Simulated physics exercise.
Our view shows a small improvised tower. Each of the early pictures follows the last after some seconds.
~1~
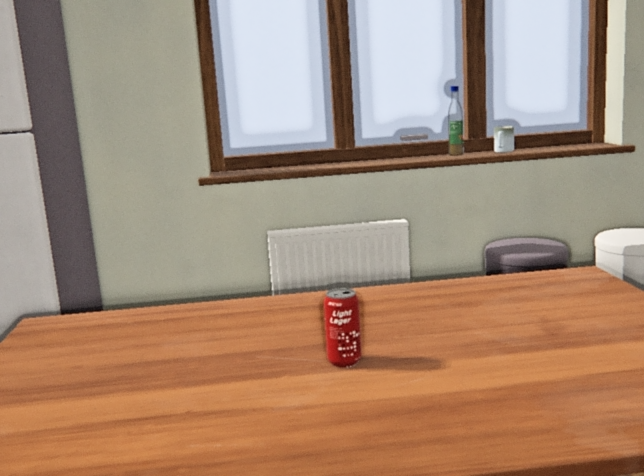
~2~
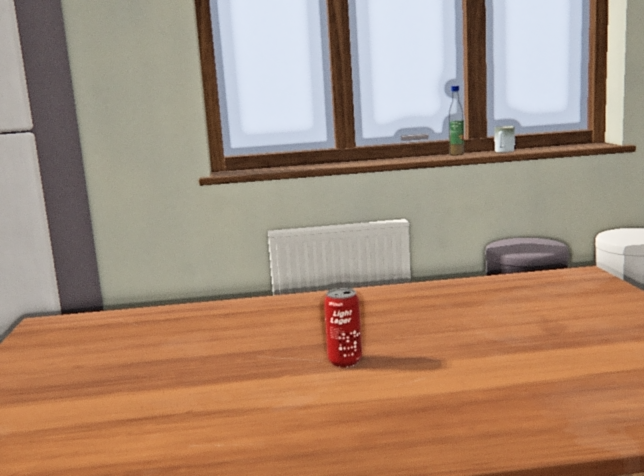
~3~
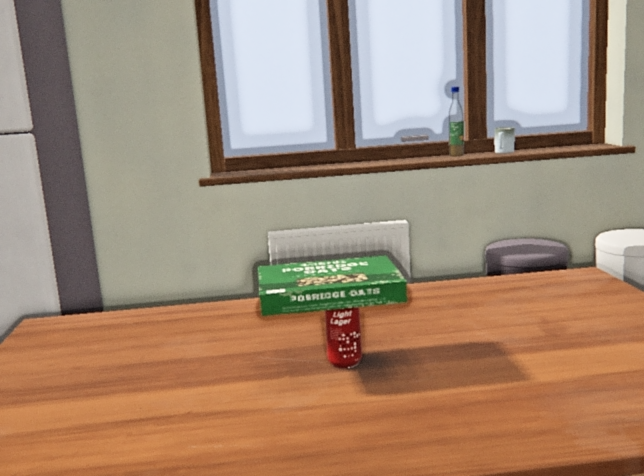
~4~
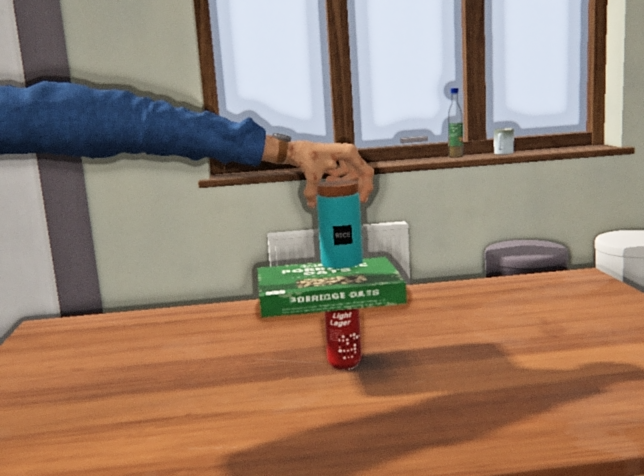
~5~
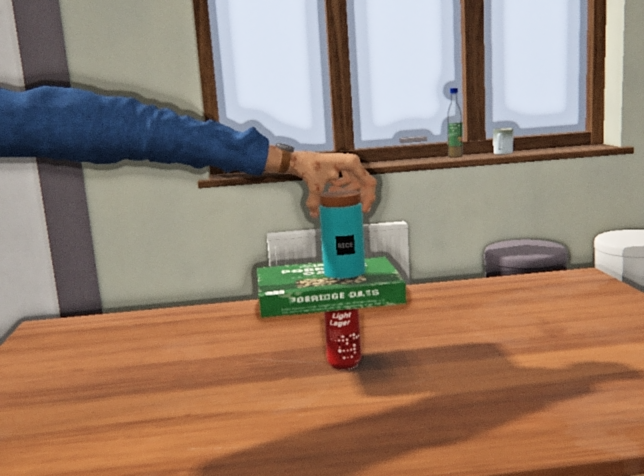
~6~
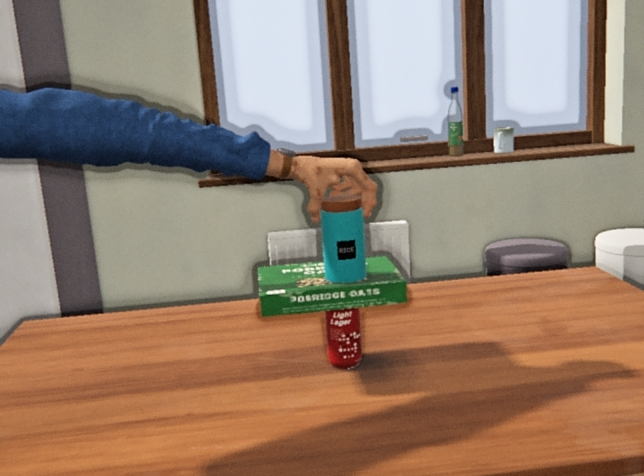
A green porridge oats packet appeared flat on top of the red can on the wooden table, then a hand from the left lowered a turquoise jar onto the packet and kept hold of it.
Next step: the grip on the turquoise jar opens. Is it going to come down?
My guess is the stack will be secure.
Then, 0.40 s on from there, no change.
Then, 1.10 s on from there, turquoise jar resting near (344, 239).
In the end, all 3 unmoved. At the end, from the last picture's camera, turquoise jar near (343, 239). The stack stays up.
